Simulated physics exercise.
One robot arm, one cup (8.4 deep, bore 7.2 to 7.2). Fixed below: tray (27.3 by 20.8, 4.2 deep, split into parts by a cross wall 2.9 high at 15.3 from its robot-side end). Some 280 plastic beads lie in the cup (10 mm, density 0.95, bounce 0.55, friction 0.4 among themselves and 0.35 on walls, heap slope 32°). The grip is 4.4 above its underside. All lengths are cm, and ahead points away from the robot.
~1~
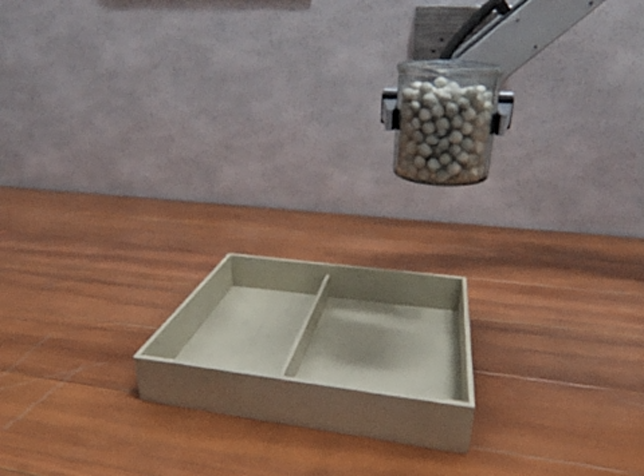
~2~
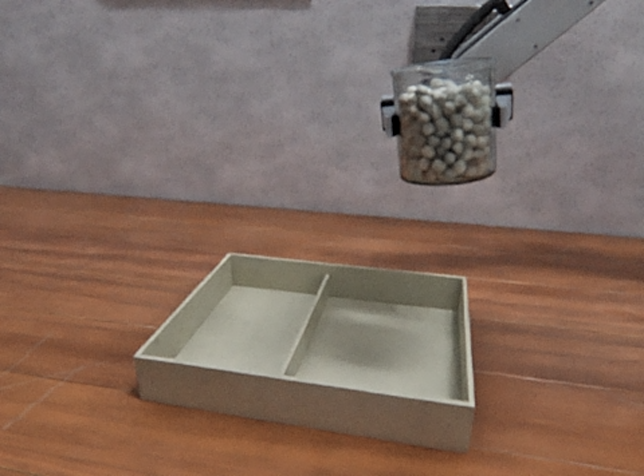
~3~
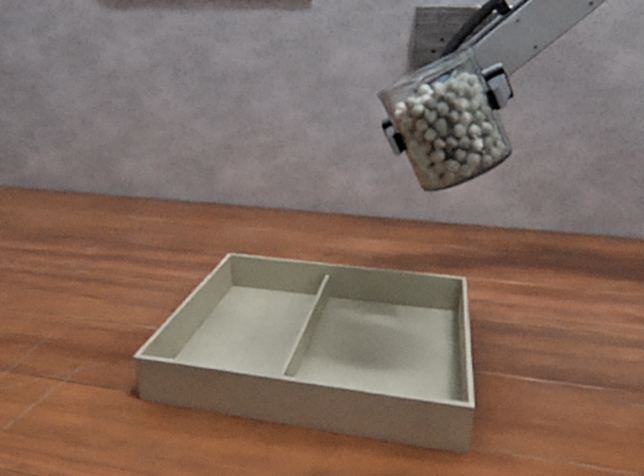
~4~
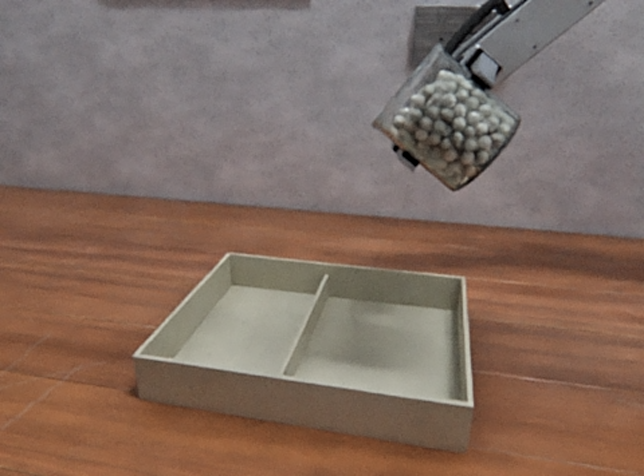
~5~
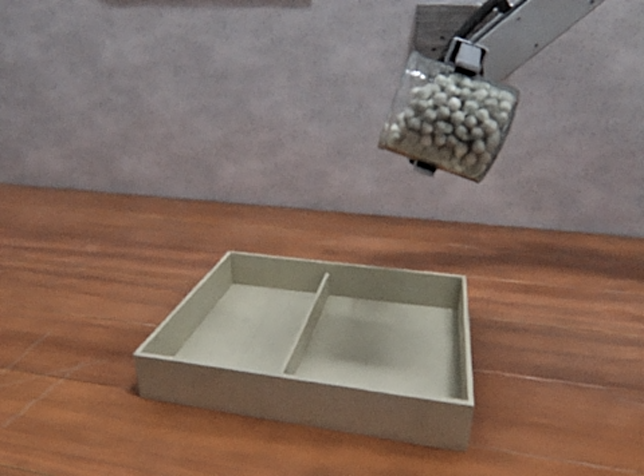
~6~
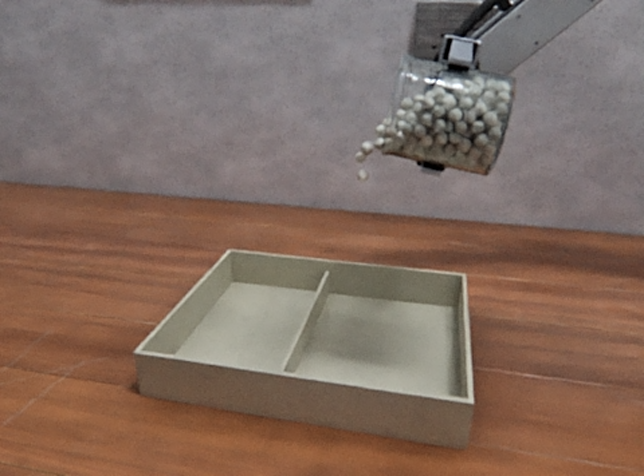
A robot arm tilts a clear cup of pale beads leftward until a few spill out above a divided tray.
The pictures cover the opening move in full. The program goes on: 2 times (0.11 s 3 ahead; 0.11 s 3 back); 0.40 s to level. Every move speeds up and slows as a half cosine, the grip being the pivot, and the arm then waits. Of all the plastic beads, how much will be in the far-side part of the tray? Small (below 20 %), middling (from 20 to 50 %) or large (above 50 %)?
Share in the far-side part of the tray: Middling (from 20 to 50 %).
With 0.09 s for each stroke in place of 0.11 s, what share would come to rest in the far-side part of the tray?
Then about 40 per cent.
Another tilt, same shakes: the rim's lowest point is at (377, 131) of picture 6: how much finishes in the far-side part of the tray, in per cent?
About 15 per cent.
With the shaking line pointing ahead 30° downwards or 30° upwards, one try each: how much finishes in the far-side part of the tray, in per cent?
Some 20 and 40 per cent.
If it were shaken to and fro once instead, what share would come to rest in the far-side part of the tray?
It would be near 20 per cent.
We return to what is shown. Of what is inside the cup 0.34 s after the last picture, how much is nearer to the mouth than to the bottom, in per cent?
Roughly 50 per cent.
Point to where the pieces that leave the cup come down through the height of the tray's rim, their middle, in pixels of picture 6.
Near (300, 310).
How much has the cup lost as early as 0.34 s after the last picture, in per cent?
Near 35 per cent so far.
Then, 0.34 s after the last picture, tilted 81° forward, highest piece 24 above the table; 180 in the cup, 50 in the far-side part, 30 in the robot-side part, 24 in flight or on a rim.
Then, 0.67 s after the last picture, tilted 30° forward, highest piece 26 above the table; 119 in the cup, 87 in the far-side part, 75 in the robot-side part, 2 on the table or floor, 1 in flight or on a rim.
Then, 1.04 s after the last picture, level, highest piece 24 above the table; 119 in the cup, 86 in the far-side part, 76 in the robot-side part, 3 on the table or floor.
Then, 2.09 s after the last picture, level, highest piece 24 above the table; 119 in the cup, 86 in the far-side part, 76 in the robot-side part, 3 on the table or floor.
Final count, 119 in the cup, 86 in the far-side part, 76 in the robot-side part, 3 on the table or floor. That is 30 % in the far-side part of the tray.
